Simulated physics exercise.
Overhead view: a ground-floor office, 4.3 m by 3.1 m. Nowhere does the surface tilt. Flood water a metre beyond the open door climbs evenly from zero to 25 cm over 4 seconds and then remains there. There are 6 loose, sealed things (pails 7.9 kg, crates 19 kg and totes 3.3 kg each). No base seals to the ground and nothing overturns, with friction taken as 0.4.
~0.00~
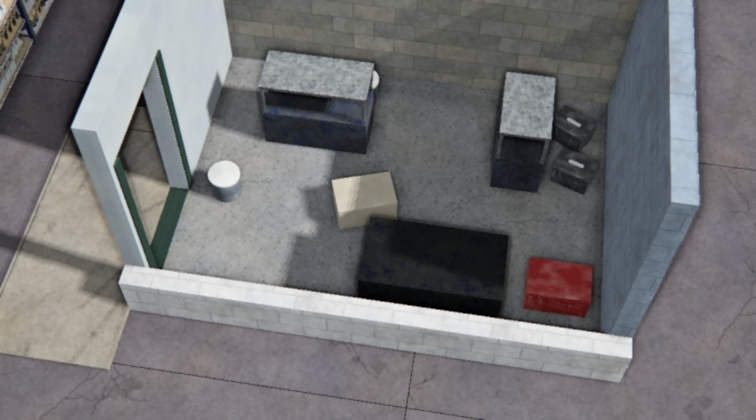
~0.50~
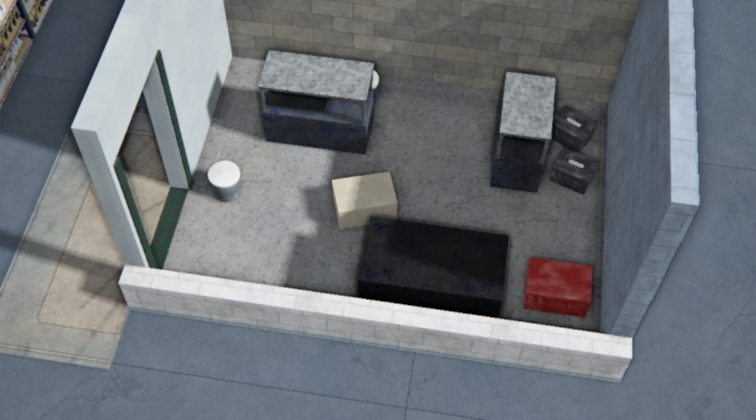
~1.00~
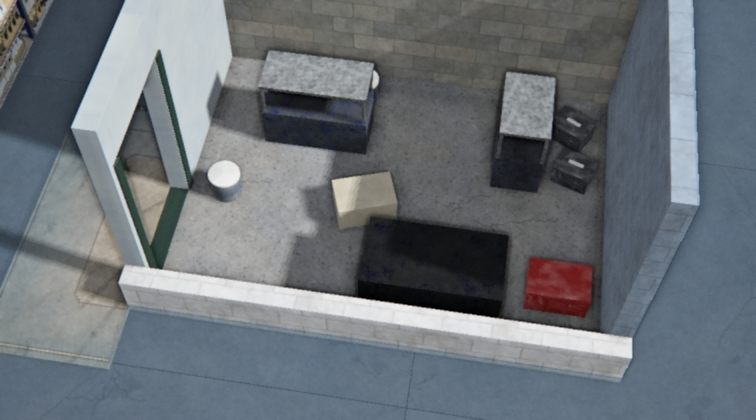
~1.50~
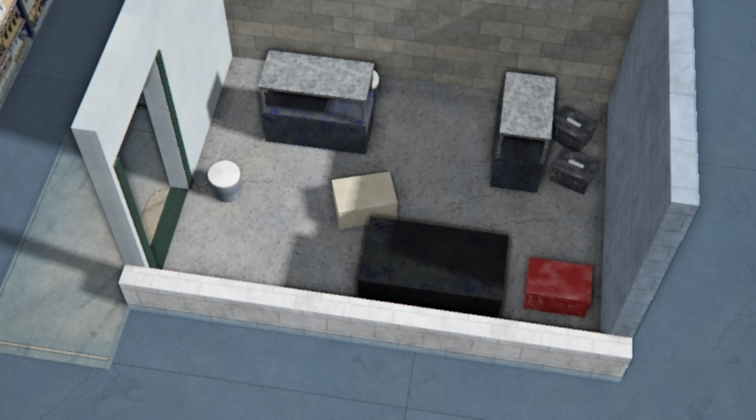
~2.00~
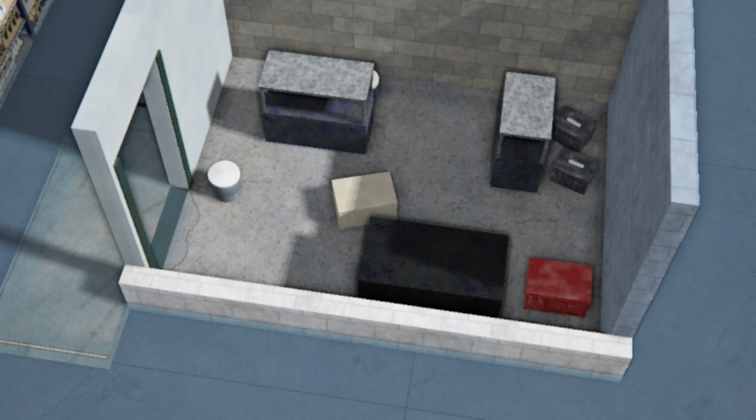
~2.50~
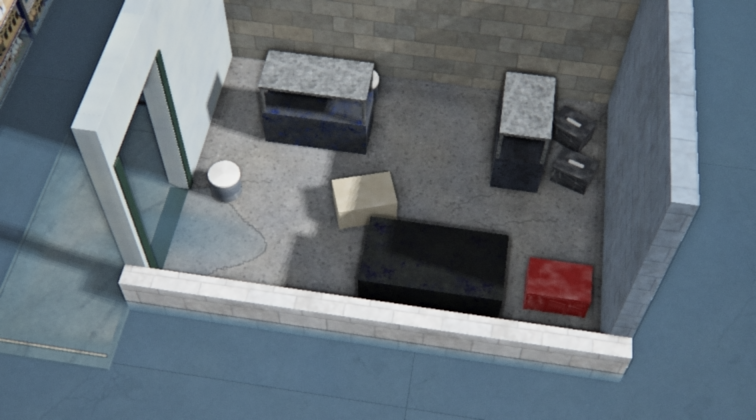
A walled room with tables, boxes and a red crate stayed still while bluish water spread over the ground outside, then crept in through the doorway on the left and across the nearby floor.
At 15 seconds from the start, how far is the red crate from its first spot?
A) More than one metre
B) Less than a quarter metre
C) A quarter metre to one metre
C.
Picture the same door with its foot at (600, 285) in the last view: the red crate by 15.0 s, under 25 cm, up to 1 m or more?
Then the red crate would have gone a long way.
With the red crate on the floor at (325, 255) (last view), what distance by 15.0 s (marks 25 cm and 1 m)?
Here it heads a good way off.
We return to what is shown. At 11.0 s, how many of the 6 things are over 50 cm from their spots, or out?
I make it 5.
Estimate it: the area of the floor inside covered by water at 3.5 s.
Wet: Near 3.0 m2.
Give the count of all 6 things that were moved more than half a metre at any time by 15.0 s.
The tally stands at 6.
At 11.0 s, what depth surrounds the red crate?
The depth there is around 14 cm.
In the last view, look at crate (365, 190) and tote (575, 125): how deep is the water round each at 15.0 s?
Depth approx. 23 cm / 21 cm.
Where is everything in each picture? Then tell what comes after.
The red crate at (560, 279), on the bottom; 0.0 m2 under water; 0 of 6 have shifted, in the first picture.
The red crate at (560, 279), on the bottom; 0.0 m2 under water; 0 of 6 have shifted, in the second picture.
The red crate at (560, 279), on the bottom; 0.0 m2 under water; 0 of 6 have shifted, in the third picture.
The red crate at (560, 279), on the bottom; water covers 0.0 m2; 0 of 6 have shifted, in the fourth picture.
The red crate at (560, 279), on the bottom; 0.1 m2 under water; 0 of 6 have shifted, in the fifth picture.
The red crate at (560, 279), on the bottom; water covers 0.7 m2; 0 of 6 have shifted, in the sixth picture.
After 3.5 s the red crate is near (560, 279), 0.0 m from its start, aground; 0 afloat.
After 6.8 s the red crate is near (560, 279), 0.0 m from its start, aground; 0 afloat.
After 11.0 s the red crate is near (544, 248), 0.3 m from its start, afloat; 5 afloat.
After 15.0 s the red crate is near (529, 219), 0.7 m from its start, afloat; 6 afloat.
